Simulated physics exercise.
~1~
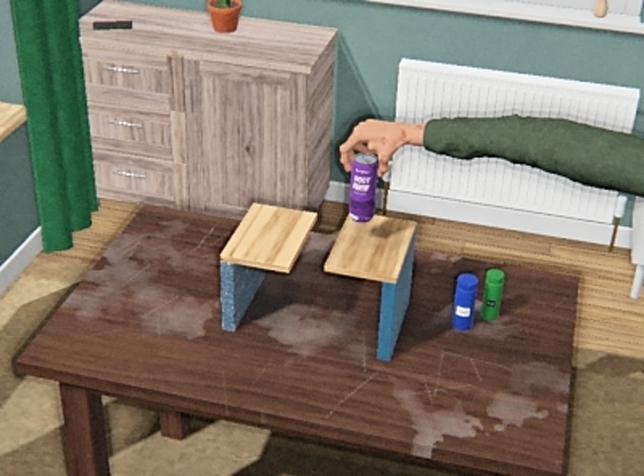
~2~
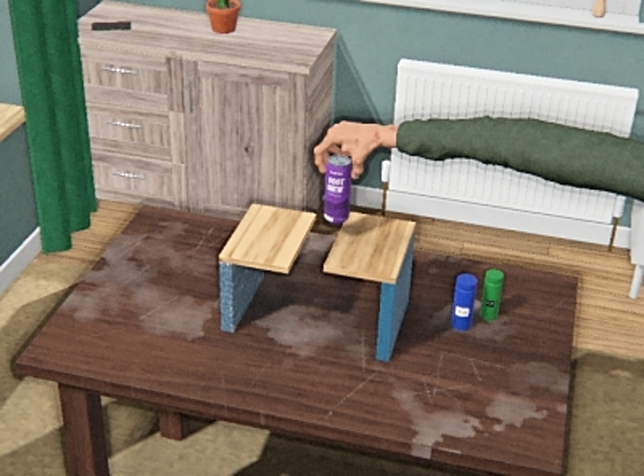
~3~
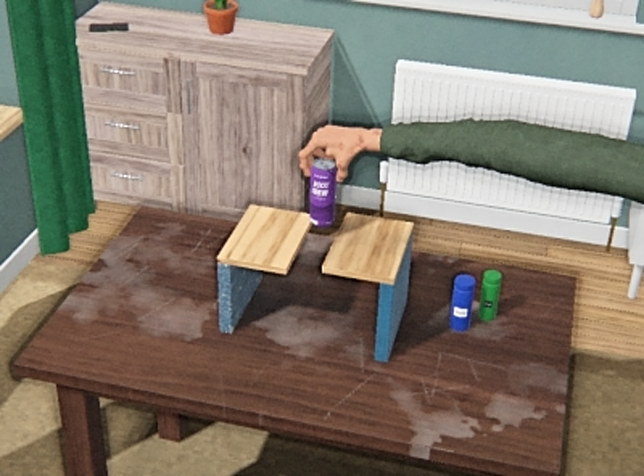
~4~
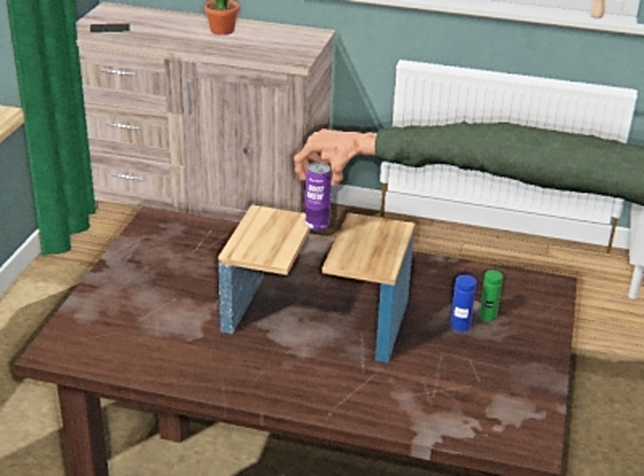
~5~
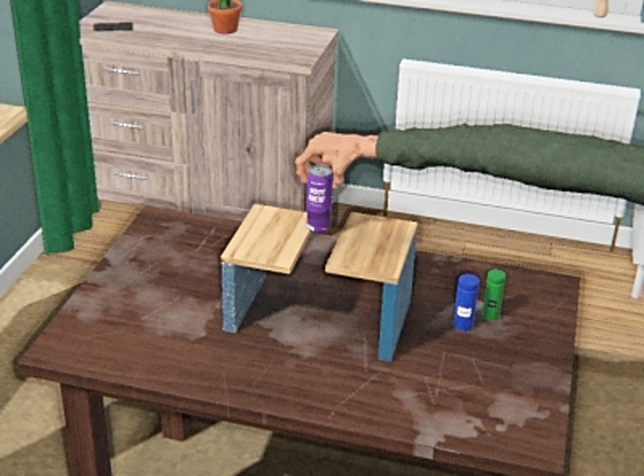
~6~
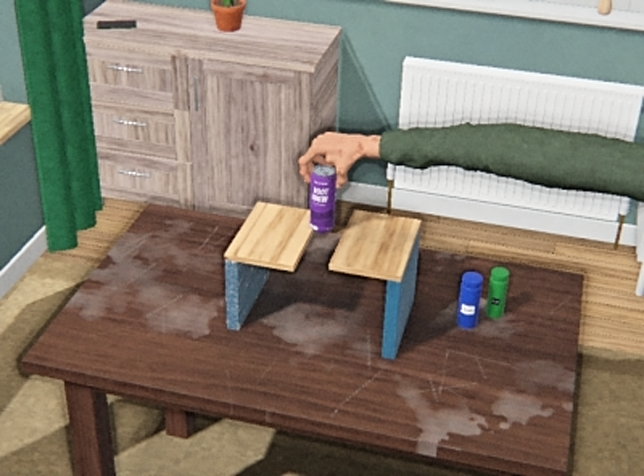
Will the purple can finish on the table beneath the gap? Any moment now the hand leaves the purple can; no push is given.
Yes.
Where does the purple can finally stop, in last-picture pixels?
Near (320, 288).
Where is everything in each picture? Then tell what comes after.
Being brought over the gap; purple can (363, 189); blue shaker (465, 302), in the first picture.
Being brought over the gap; purple can (338, 190); blue shaker (464, 303), in the second picture.
Being brought over the gap; purple can (323, 194); blue shaker (462, 303), in the third picture.
Being brought over the gap; purple can (318, 198); blue shaker (463, 304), in the fourth picture.
Poised above the slot; purple can (320, 200); blue shaker (466, 303), in the fifth picture.
Poised above the slot; purple can (323, 200); blue shaker (470, 301), in the sixth picture.
Then, 0.20 s later than the last frame, purple can moved about its own width near (322, 219).
Then, 0.30 s later than the last frame, purple can moved well along near (321, 273).
Then, 0.50 s later than the last frame, purple can moved well along near (320, 287).
When it is over, moved from the start, purple can; the other 2 as before. End places, in pixels of the last picture, purple can near (320, 288). The can goes down the gap.
